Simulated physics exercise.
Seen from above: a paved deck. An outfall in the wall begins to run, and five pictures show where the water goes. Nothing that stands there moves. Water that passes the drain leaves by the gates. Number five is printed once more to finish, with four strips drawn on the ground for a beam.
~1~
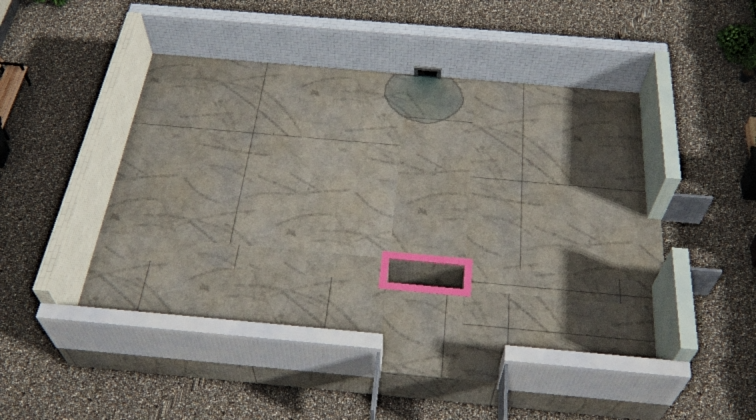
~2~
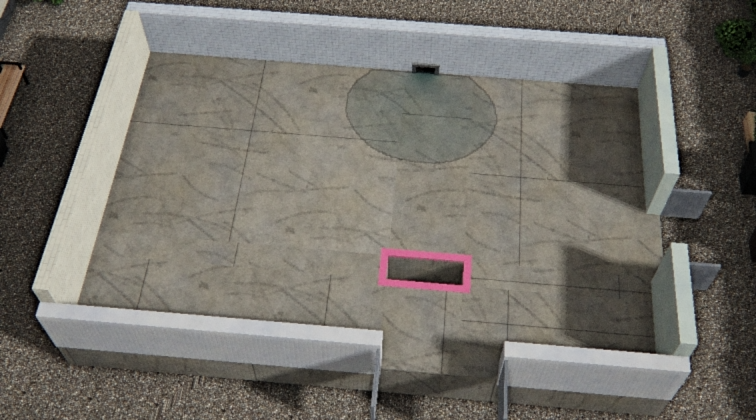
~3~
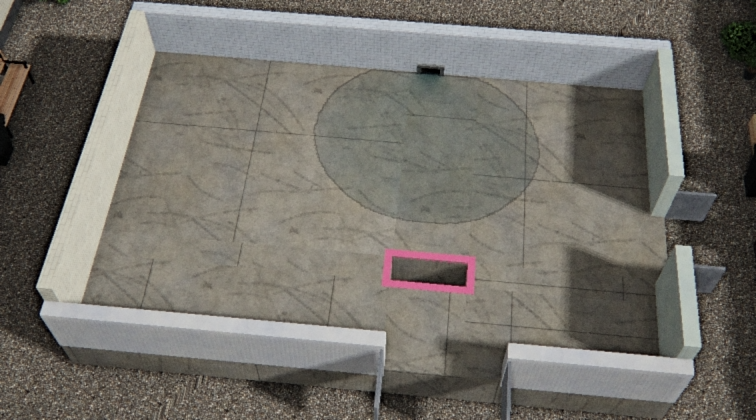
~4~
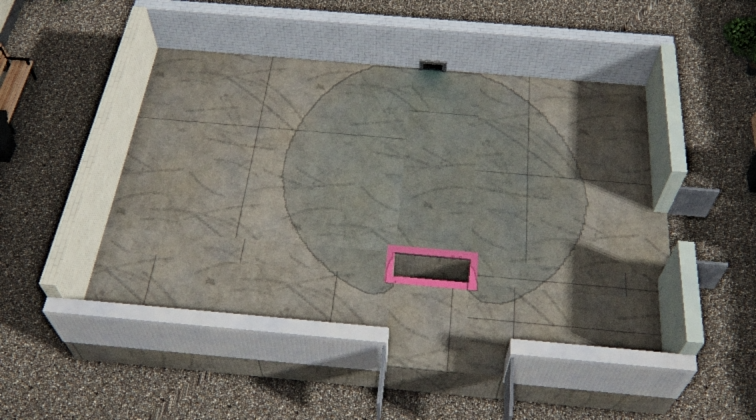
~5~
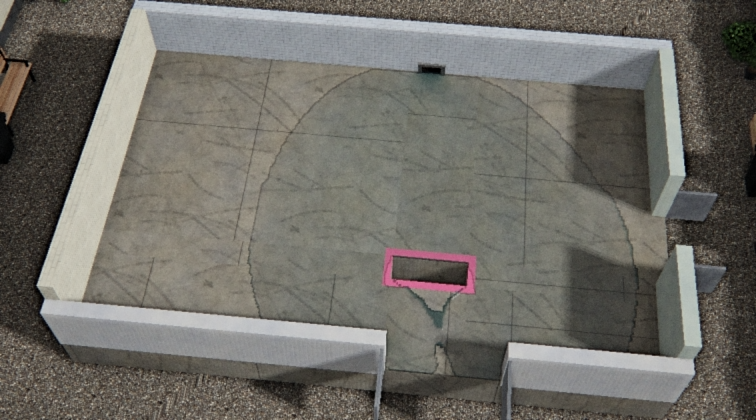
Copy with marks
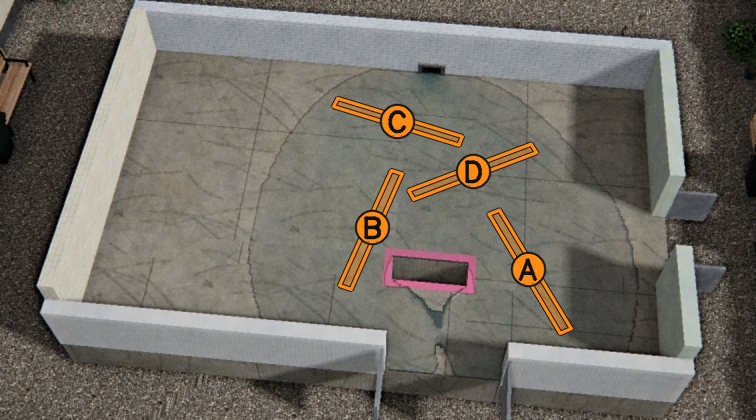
On a paved deck, water spreads from a wall opening and surrounds a pink-edged gully.
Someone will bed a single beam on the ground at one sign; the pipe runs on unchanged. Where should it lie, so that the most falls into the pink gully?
A beats the others.
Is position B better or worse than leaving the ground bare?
It is worse.
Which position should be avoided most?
That would be C.
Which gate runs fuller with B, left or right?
The left one.
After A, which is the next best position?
B it is.
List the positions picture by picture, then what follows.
Outfall at (428, 72); pink gully at (426, 274); open gate at (440, 363); open gate at (649, 252); water covers 2 % of the ground and shows as far out as (448, 115); pink gully still dry.
Water covers 8 % of the ground and shows as far out as (412, 158); pink gully still dry.
Water covers 19 % of the ground and shows as far out as (404, 216); pink gully still dry.
Water covers 33 % of the ground and shows as far out as (523, 289); pink gully taking water.
48 % of the ground is wet; pink gully taking water.
On the marked copy, A from (494, 212) to (565, 331); B from (345, 287) to (396, 172); C from (335, 102) to (460, 140); D from (411, 194) to (533, 148).
If A is chosen, about 35 % of the stream runs into the pink gully, about 63 % out by the gates.
If B is chosen, about 25 % of the stream runs into the pink gully, about 71 % out by the gates.
If C is chosen, about 5 % of the stream runs into the pink gully, about 92 % out by the gates.
If D is chosen, about 11 % of the stream runs into the pink gully, about 80 % out by the gates.
